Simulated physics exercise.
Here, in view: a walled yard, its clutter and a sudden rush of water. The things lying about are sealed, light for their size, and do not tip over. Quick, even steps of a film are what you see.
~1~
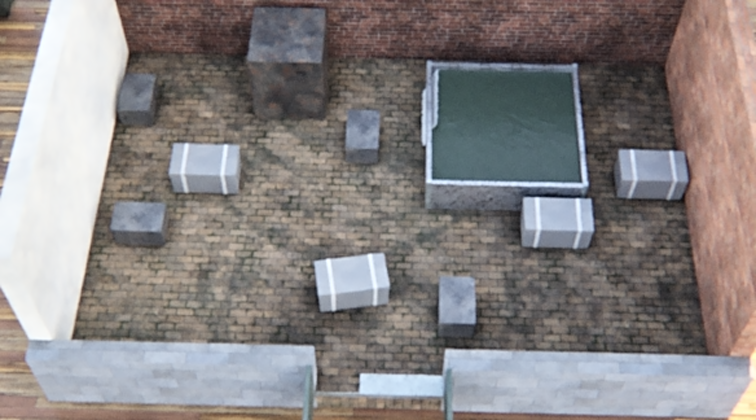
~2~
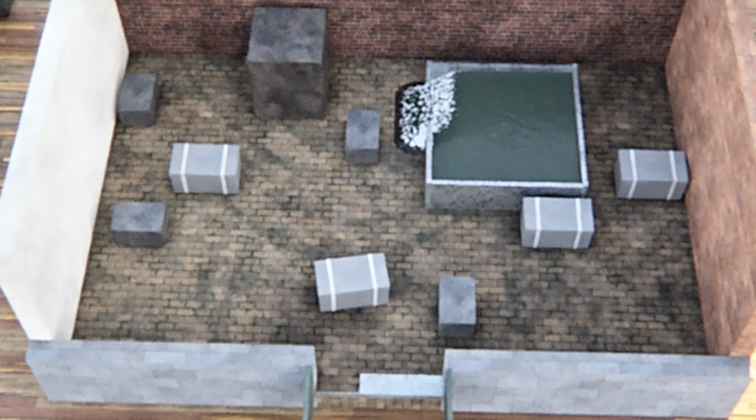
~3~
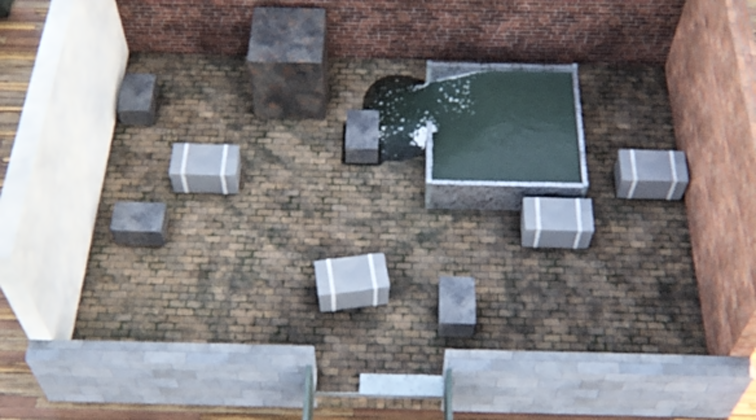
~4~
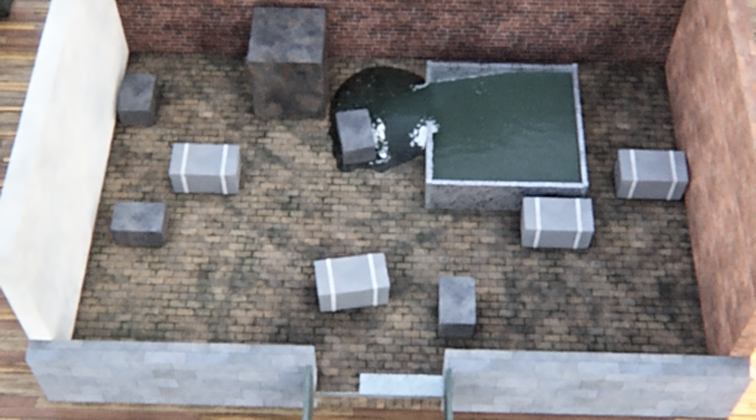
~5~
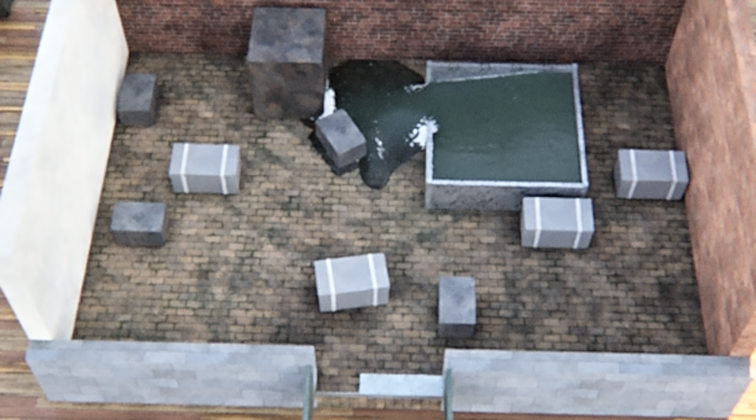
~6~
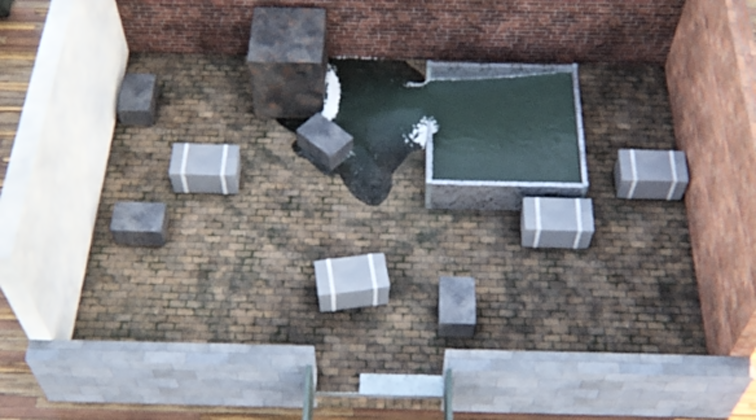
Dark water burst through the left side of a raised tank and spread across the brick yard, then pushed a small grey block leftward and turned it, while the other blocks stayed put.
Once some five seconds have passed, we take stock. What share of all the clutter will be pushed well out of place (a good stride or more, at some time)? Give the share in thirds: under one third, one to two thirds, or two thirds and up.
One to two thirds.
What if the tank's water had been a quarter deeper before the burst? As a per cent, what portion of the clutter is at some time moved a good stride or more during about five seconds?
Near 60 % of the lot.
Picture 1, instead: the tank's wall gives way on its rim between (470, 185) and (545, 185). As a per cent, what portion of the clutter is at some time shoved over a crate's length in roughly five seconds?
Estimate: Close to 40 in a hundred.
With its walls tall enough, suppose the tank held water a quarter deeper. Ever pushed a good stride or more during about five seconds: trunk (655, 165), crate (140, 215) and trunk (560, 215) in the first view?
The first stopped before it, the second reached the mark, the third stopped before it.
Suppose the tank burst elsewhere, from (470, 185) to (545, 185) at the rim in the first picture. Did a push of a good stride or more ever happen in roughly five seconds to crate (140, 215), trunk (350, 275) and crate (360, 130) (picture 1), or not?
Well, in order they come out as under that mark, under that mark and under that mark.
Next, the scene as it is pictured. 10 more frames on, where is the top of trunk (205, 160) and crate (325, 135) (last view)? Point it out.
About (174, 183) and (227, 216).
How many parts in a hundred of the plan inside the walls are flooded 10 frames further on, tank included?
Estimate: 40 %.
A moment on, 1 of 8 are well off their spots; 0 afloat.
Next, 1 of 8 are well off their spots; 0 afloat.
Later, 2 of 8 are well off their spots; 2 afloat.
In the end, 5 of 8 are well off their spots, and 5 have been at some point; 4 afloat.
